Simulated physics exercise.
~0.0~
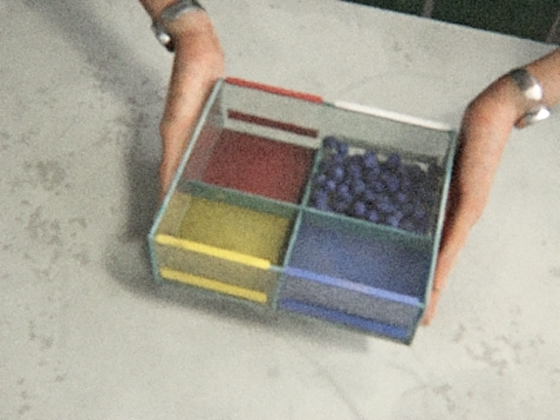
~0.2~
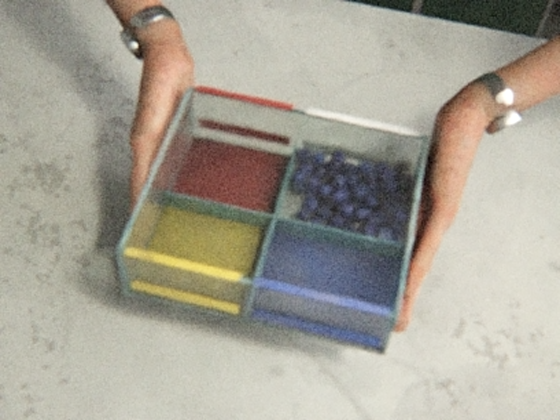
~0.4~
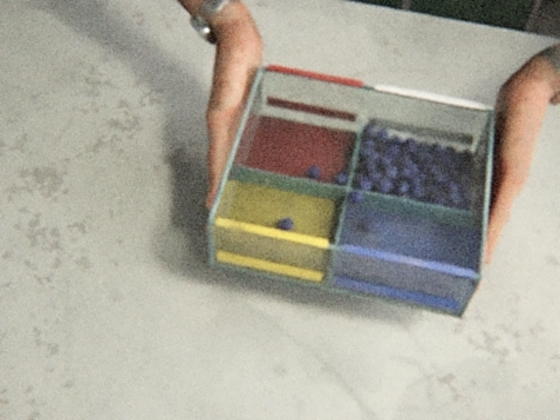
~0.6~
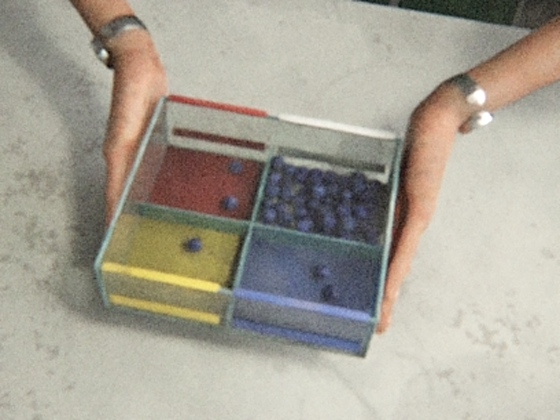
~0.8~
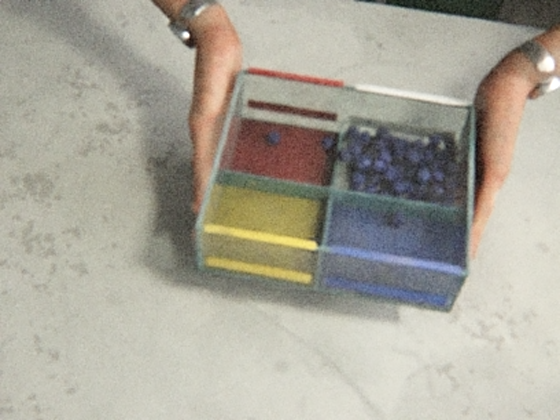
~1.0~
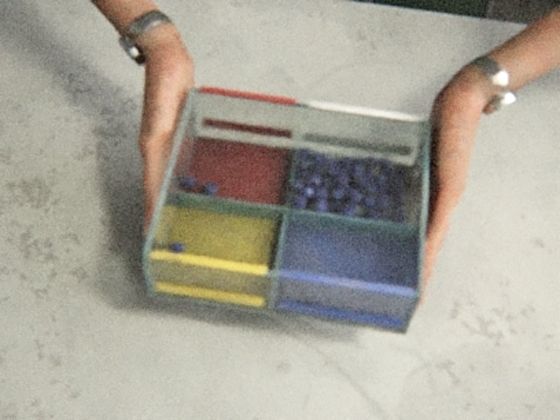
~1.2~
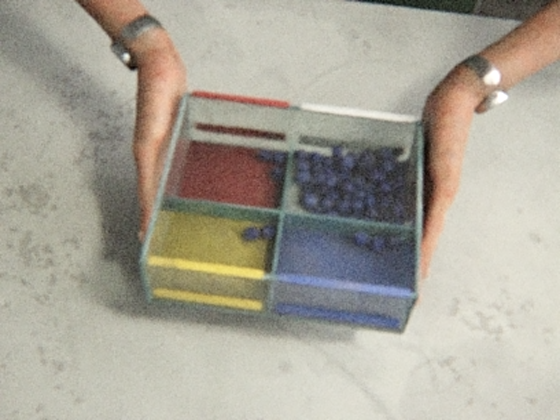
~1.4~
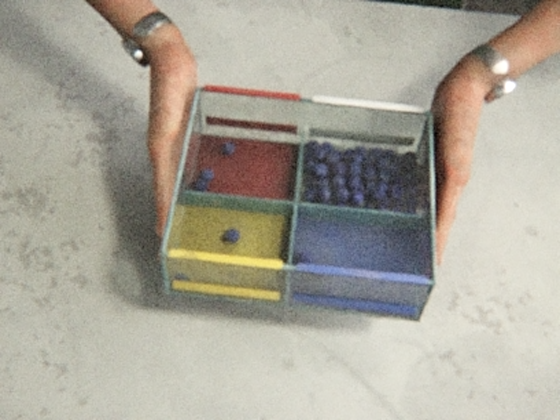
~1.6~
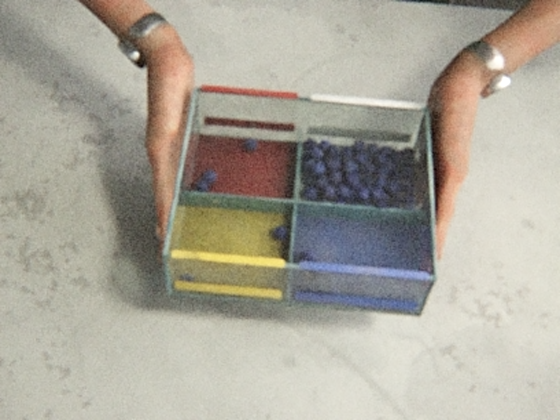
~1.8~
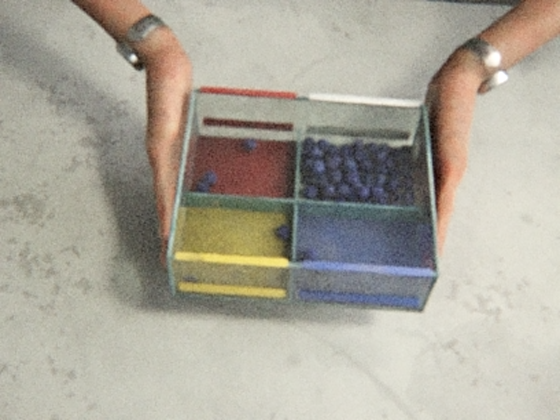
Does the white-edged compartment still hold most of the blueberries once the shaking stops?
Yes, the white-edged compartment keeps nearly all of the blueberries. Only a few end up in the red, yellow and blue ones.
A clear box split into four compartments is held between two hands with silver cuffs on the wrists, seen from above over a pale, mottled grey tabletop. Its floors are red at the back left, yellow at the front left and blue at the front right, while dark blueberries crowd the back right section behind a white strip. The hands shake the box left and right, and a few berries hop into the red, yellow and blue sections and roll about. The shaking fades, and the box comes to rest with most berries still in the white-edged section and only a few scattered elsewhere.
